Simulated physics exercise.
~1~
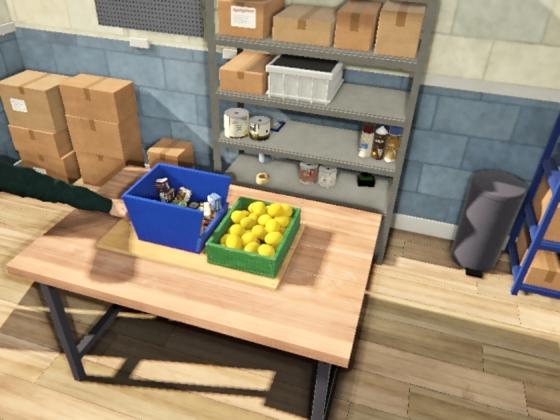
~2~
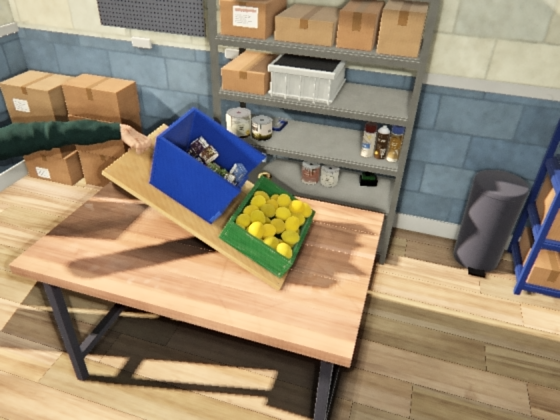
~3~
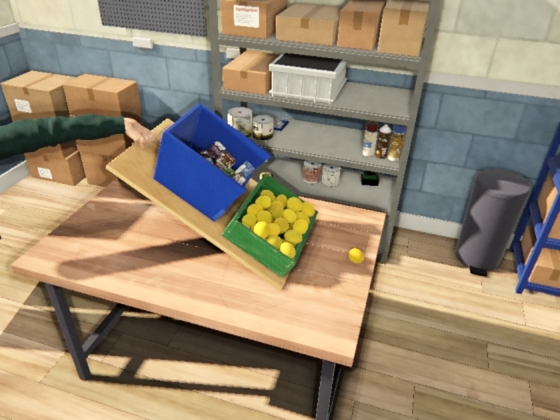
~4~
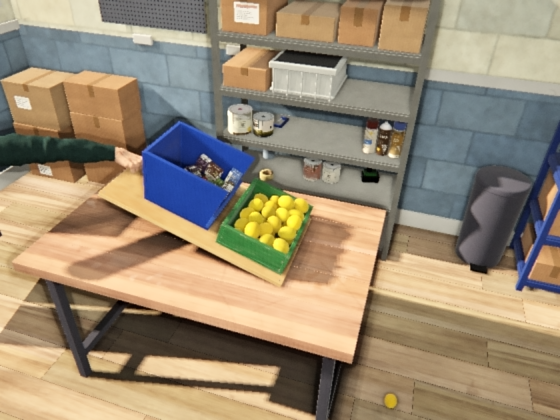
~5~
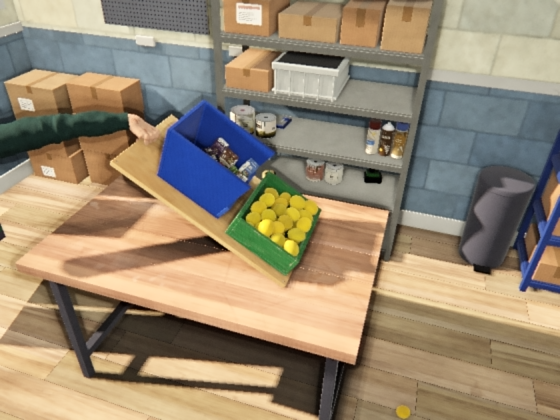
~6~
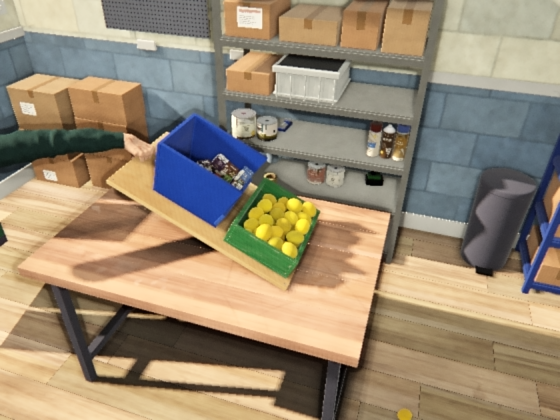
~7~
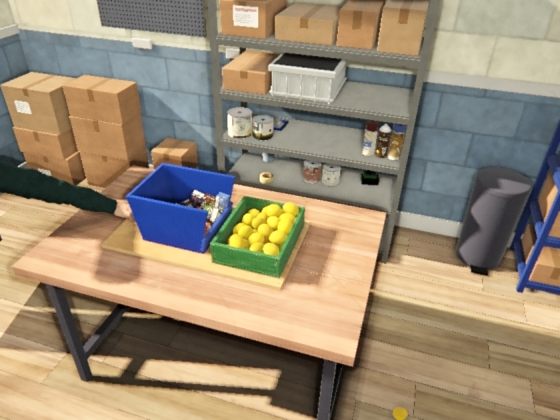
Storage room table, a hand repeatedly tipping a board with blue and green trays, one yellow ball falling out before the board lies flat.
